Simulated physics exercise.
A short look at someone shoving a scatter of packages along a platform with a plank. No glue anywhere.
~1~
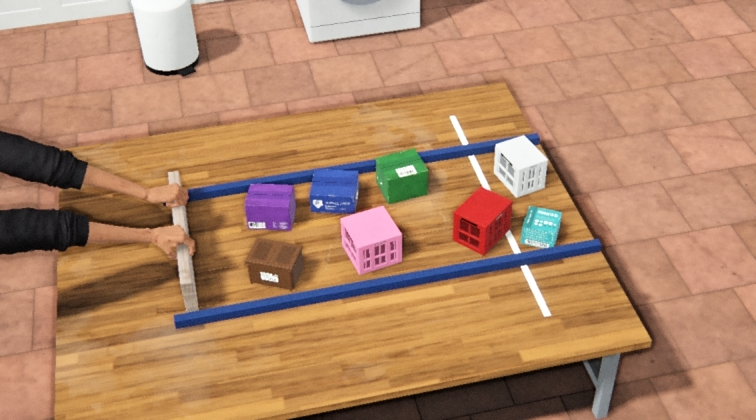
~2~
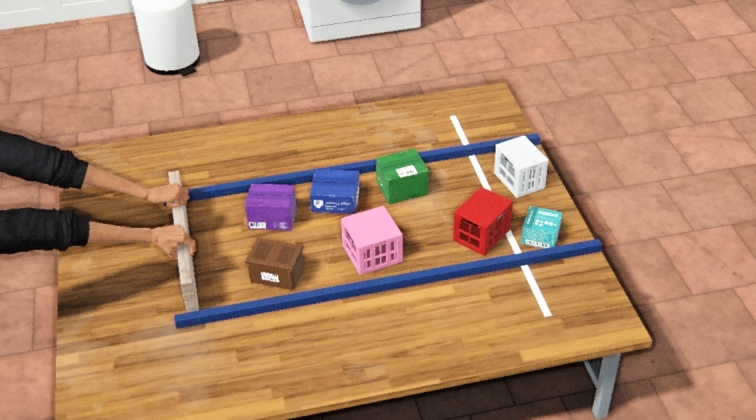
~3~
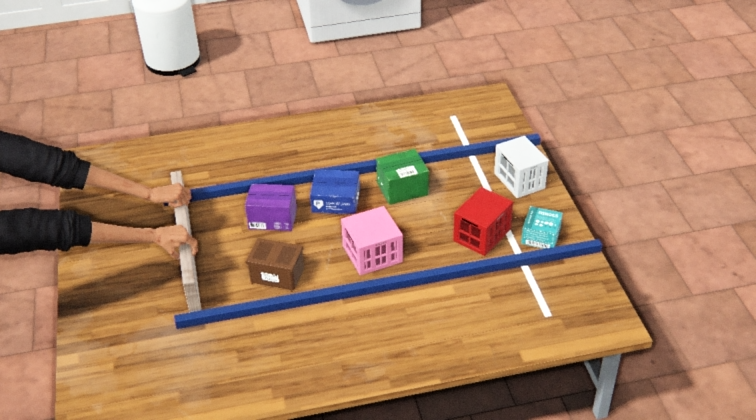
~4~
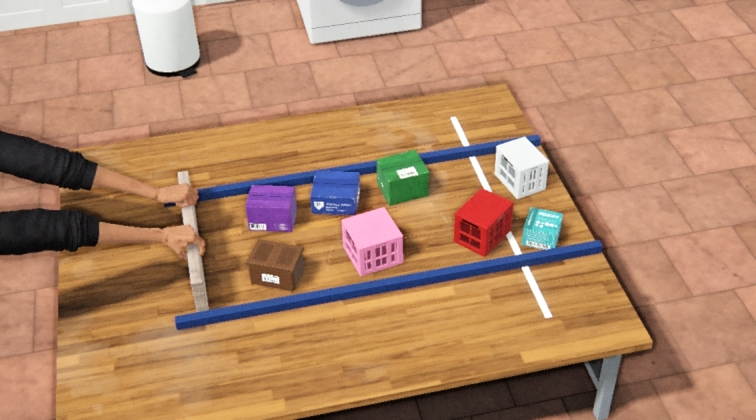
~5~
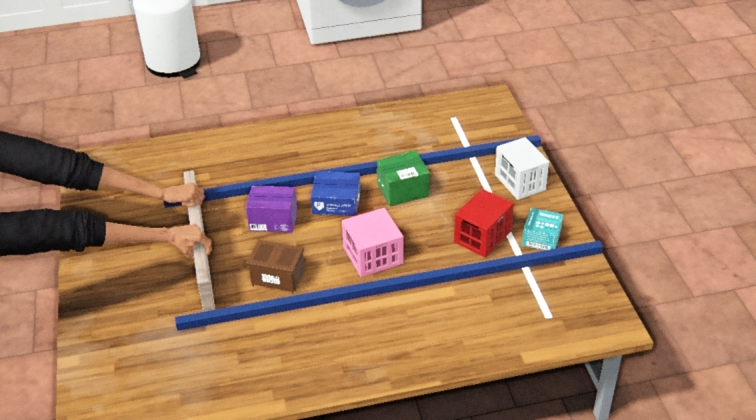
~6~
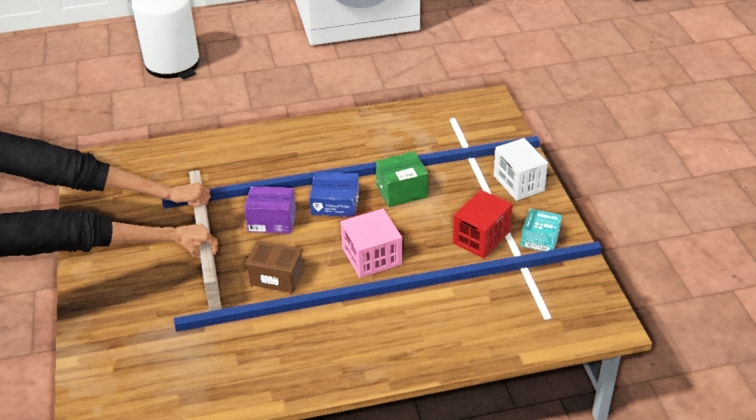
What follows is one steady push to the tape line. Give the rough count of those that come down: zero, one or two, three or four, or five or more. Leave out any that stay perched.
The number that fall off is three or four.
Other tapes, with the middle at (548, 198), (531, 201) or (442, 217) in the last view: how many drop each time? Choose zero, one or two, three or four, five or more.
For each place: 5 or more; more than four; either one or two.
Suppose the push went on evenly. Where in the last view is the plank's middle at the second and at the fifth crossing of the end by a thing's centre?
Its middle is around (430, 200) and later (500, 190).
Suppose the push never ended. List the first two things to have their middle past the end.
The order is the white crate, then the turquoise box.
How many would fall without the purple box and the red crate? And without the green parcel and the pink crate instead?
The counts: 2 and 2.
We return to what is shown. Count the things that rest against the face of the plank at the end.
It touches 2.
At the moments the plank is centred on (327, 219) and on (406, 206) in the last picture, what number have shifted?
At the one place 5, at the other 8.
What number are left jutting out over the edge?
That would be 2.
Soon after, none off yet; white crate at rest near (520, 169); turquoise box at rest near (541, 231); red crate at rest near (482, 224).
Then, none off yet; white crate at rest near (520, 169); turquoise box at rest near (542, 231); red crate moved a little near (500, 220).
Further on, none off yet; white crate tipped well over near (581, 169); turquoise box tipped a little near (597, 226); red crate moved well along near (565, 202).
At rest, the number that fall off is three or four; fallen, green parcel, red crate, turquoise box and white crate.
